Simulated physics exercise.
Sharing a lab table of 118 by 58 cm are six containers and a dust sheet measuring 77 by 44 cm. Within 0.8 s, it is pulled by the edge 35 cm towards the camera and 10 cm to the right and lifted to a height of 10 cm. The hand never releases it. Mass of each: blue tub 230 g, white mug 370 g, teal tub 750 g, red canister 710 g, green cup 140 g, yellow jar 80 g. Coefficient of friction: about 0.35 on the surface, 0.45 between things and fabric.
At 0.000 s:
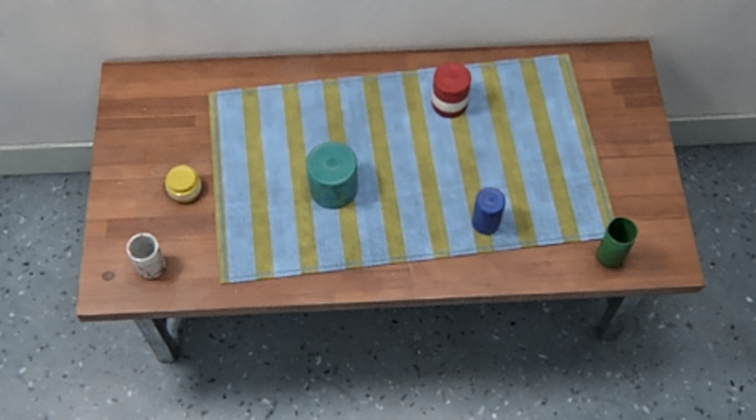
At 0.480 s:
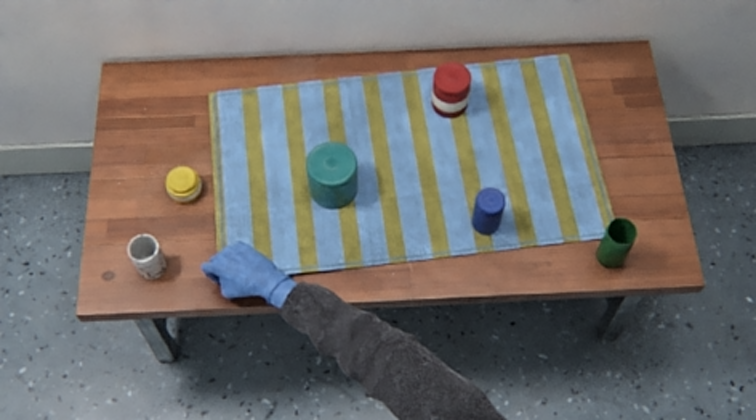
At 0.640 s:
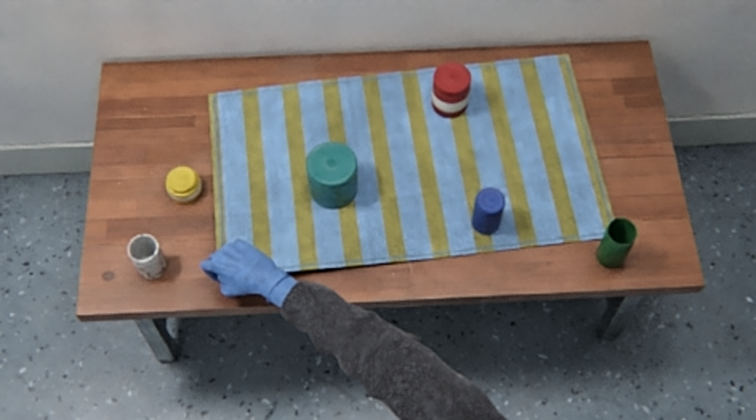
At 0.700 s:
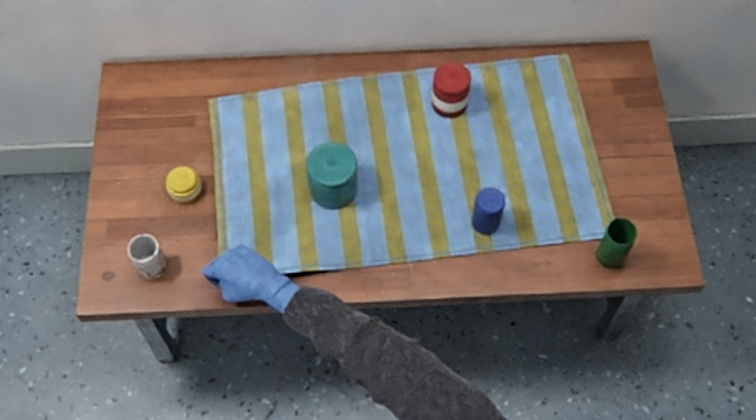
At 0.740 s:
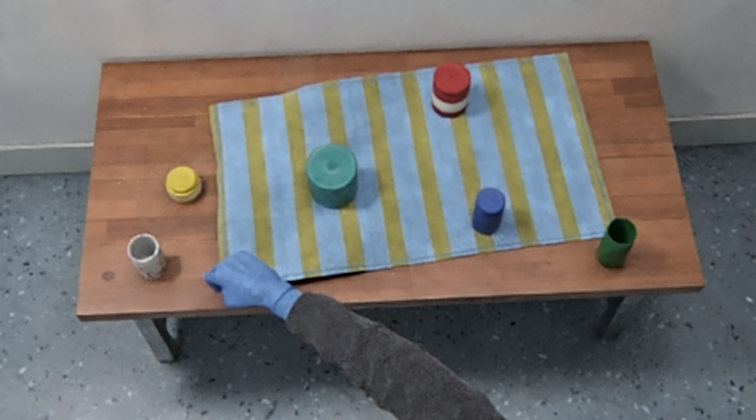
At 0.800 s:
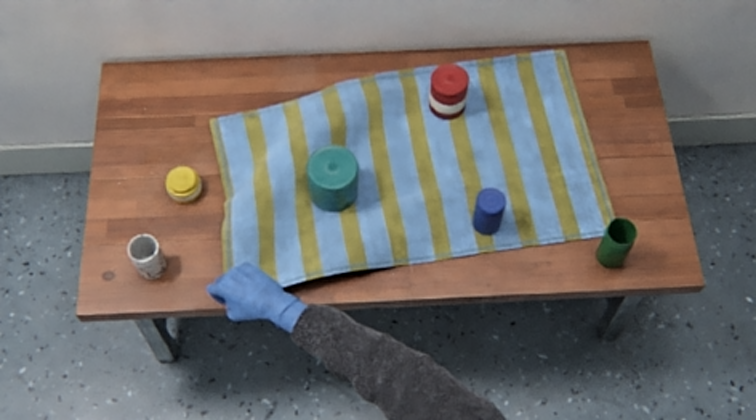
A blue-gloved hand gripped the near left corner of a striped cloth on a wooden table and slowly tugged it slightly forward, skewing and rumpling its left side while the containers barely moved.
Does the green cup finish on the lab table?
Yes.
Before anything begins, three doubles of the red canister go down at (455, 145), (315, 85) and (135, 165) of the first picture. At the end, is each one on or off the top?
In order: Holds on; holds on; holds on.
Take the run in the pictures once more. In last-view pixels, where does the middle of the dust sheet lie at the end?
Its centre lands at about (373, 256).
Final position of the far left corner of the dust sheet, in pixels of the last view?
Around pixel (145, 308).
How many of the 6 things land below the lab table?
That works out to 0 of them.
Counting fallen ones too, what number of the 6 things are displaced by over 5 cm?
Tally: 3.
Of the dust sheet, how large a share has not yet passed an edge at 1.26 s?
Roughly 70% of it.
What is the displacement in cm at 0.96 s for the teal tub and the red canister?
About: Teal tub 2 cm, red canister 6 cm.
After 1.0 s, 95 % of the dust sheet is still over the top; red canister 5 cm off its start, teal tub 2 cm off its start, blue tub 2 cm off its start.
After 1.1 s, 85 % of the dust sheet is still over the top; red canister 12 cm off its start, teal tub lifted 9 cm, blue tub 6 cm off its start.
After 1.3 s, 70 % of the dust sheet is still over the top; red canister 22 cm off its start at (385, 151), teal tub lifted 6 cm, blue tub 11 cm off its start at (467, 248).
After 1.4 s, 65 % of the dust sheet is still over the top; red canister 25 cm off its start, blue tub 13 cm off its start, teal tub on its side, 12 cm off its start.
After 3.0 s, 65 % of the dust sheet is still over the top; green cup 0 cm off its start at (623, 231), red canister 25 cm off its start at (375, 163), blue tub 13 cm off its start at (464, 260), teal tub on its side, 12 cm off its start at (308, 228).
